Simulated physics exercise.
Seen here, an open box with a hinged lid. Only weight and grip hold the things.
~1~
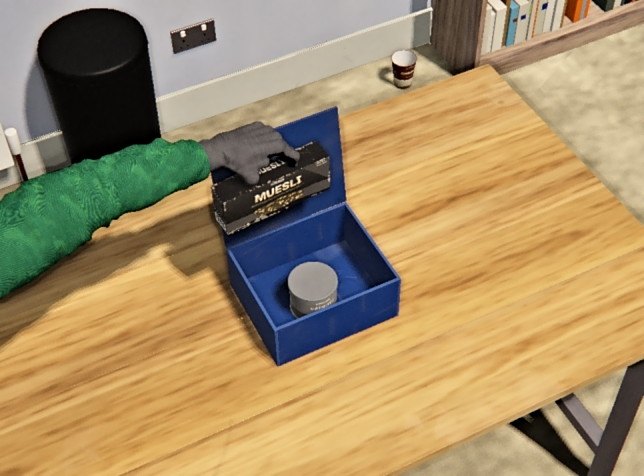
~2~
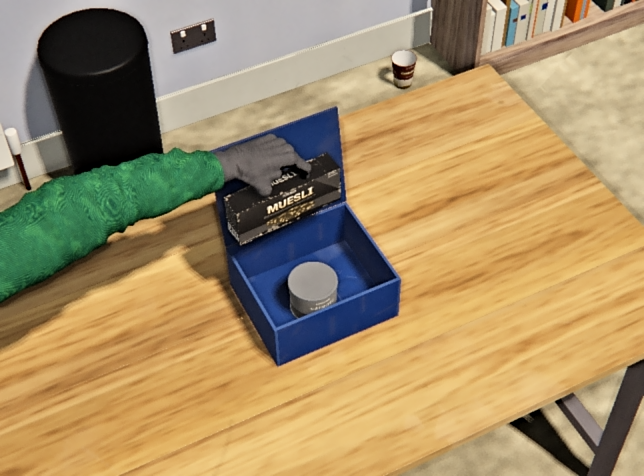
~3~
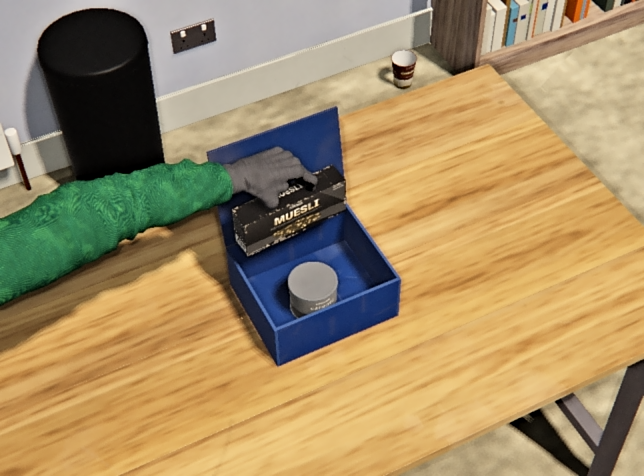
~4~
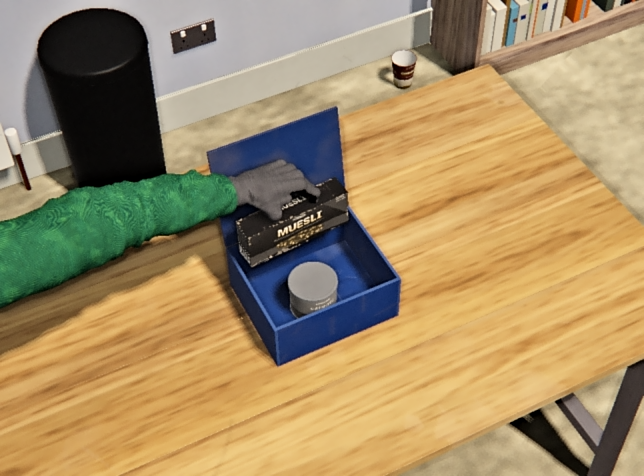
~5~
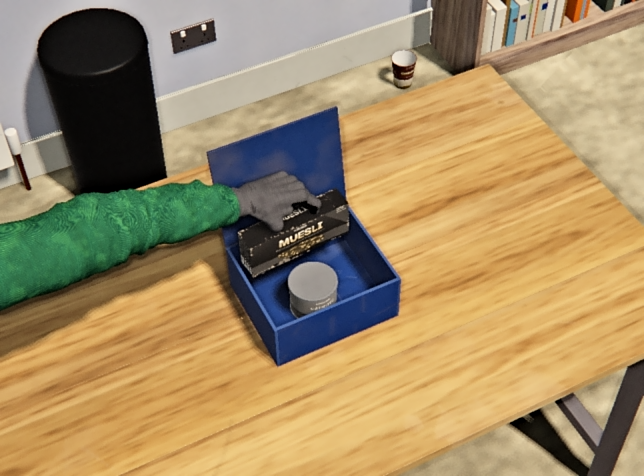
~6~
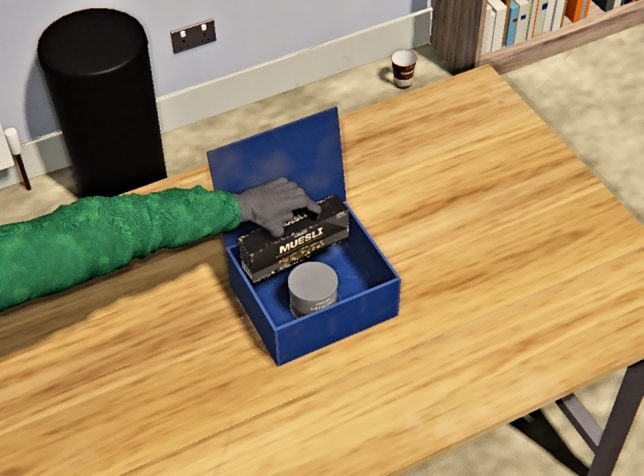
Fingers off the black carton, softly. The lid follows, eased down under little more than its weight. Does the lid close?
The lid sits on the rim.
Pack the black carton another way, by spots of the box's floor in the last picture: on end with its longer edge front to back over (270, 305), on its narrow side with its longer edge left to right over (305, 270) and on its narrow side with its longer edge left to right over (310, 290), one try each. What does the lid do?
First, it stays ajar; second, it shuts flat; third, it stays ajar.
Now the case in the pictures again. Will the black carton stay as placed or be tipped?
The black carton stays as placed.
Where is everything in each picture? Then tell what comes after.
Coming down; black carton (272, 187); grey tub (313, 293), in the first picture.
Coming down; black carton (284, 198); grey tub (313, 293), in the second picture.
Coming down; black carton (291, 210); grey tub (313, 293), in the third picture.
Coming down; black carton (294, 222); grey tub (313, 293), in the fourth picture.
Coming down; black carton (295, 232); grey tub (313, 293), in the fifth picture.
In place under the hand; black carton (295, 238); grey tub (313, 293), in the sixth picture.
Then, 1.10 s after the last picture, lid starting down; black carton slid a little near (296, 265).
Then, 1.70 s after the last picture, lid 50° above the rim; black carton slid a little near (296, 265).
Then, 1.90 s after the last picture, lid 17° above the rim; black carton slid a little near (296, 265).
At rest, lid shut; moved from the start, black carton; grey tub in place. Seen from the same camera at the end, black carton near (296, 265).
